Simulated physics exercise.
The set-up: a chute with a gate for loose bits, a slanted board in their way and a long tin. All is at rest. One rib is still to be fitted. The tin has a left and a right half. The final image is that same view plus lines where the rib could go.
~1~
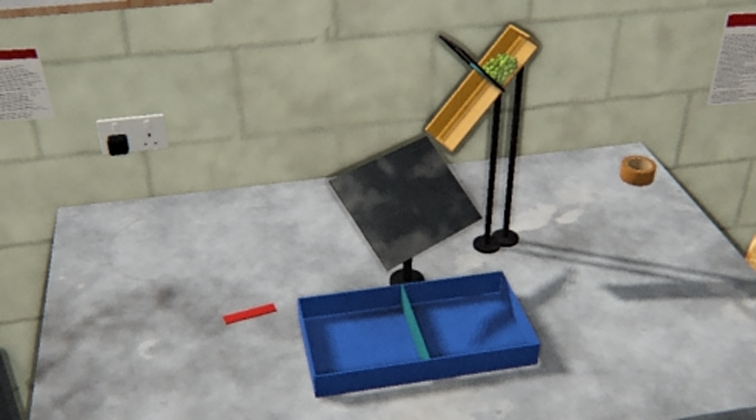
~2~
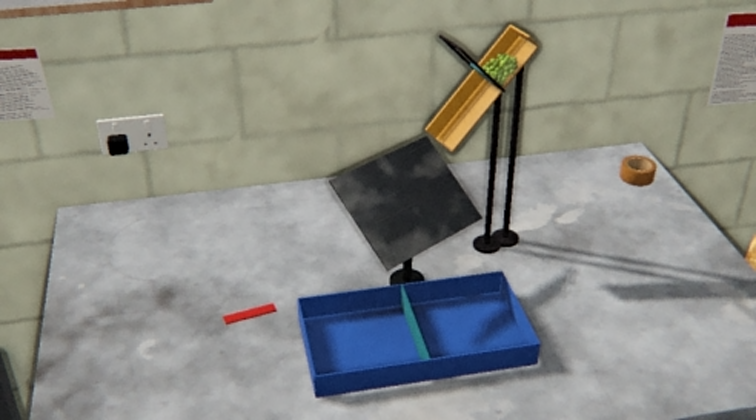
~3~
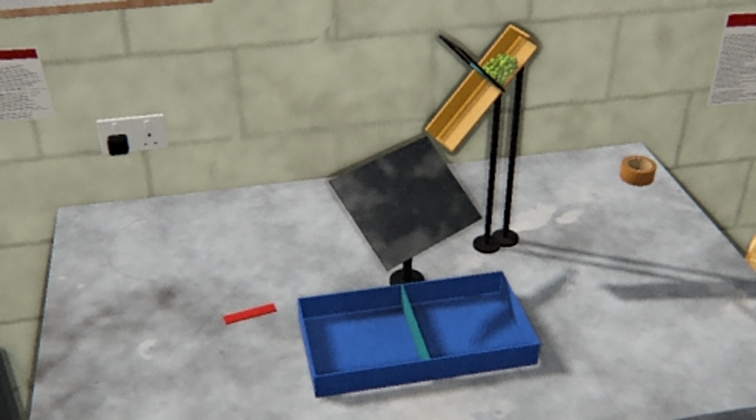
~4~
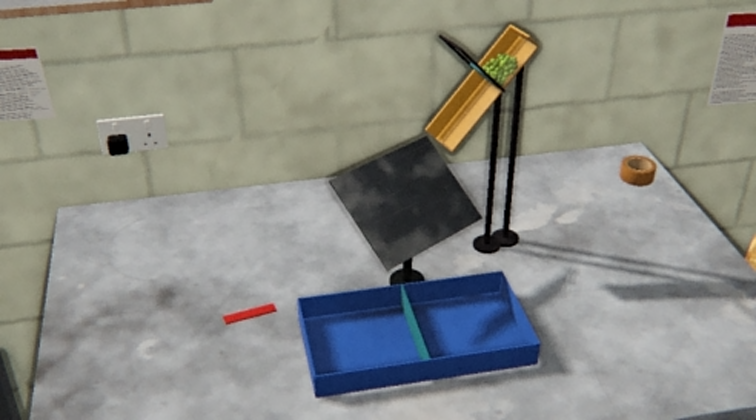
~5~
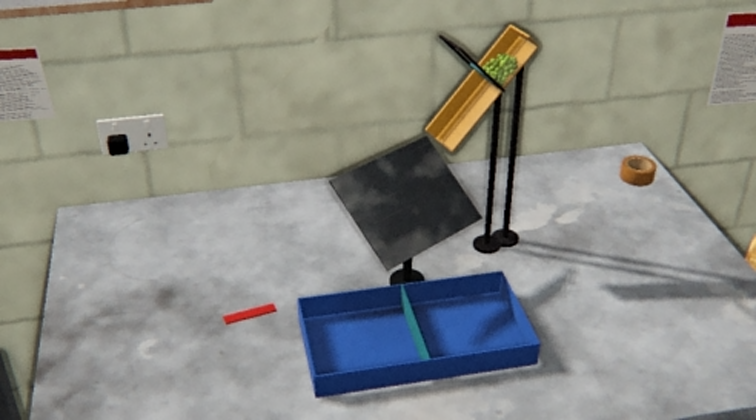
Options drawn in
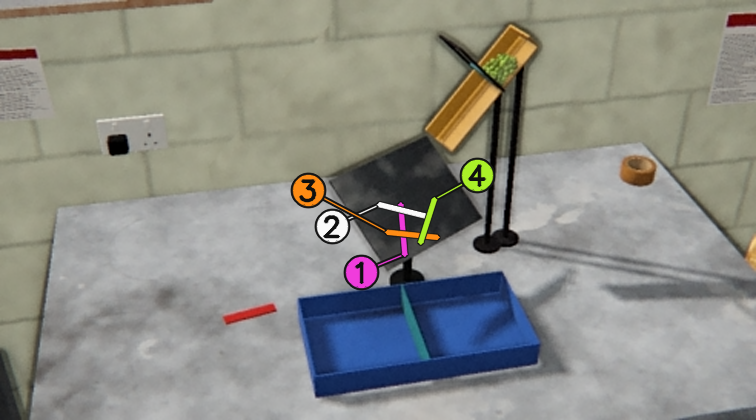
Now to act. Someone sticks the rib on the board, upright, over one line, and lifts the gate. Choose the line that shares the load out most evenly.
4 beats the others.
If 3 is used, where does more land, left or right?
Right.
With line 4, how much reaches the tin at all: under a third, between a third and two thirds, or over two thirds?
Line 4 gives over two thirds.
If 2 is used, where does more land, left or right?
The right half.
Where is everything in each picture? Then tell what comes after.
In the first picture, load behind the gate at (498, 70), dried peas; lip of the chute at (444, 145), sloping fairly steeply.
In the second picture, middle of the board at (408, 200), tilted fairly steeply; middle of its low edge at (437, 243); of its high edge at (380, 157).
In the third picture, front corners of the tin at (315, 376) and (539, 343); front end of its middle wall at (429, 359); gate still shut at (481, 71).
In the fourth picture, middle of the load at (498, 70); lip at (444, 145).
In the fifth picture, middle of the load at (498, 70); lip at (444, 145).
On the marked copy, line 1 from (400, 204) to (404, 254); line 2 from (379, 204) to (428, 216); line 3 from (387, 232) to (437, 237); line 4 from (434, 199) to (420, 242).
With 1, of what is caught, a small part in the left half, nearly all in the right.
With 2, of what is caught, none in the left half, all in the right.
With 3, of what is caught, none in the left half, all in the right.
With 4, of what is caught, about a third in the left half, about two thirds in the right.
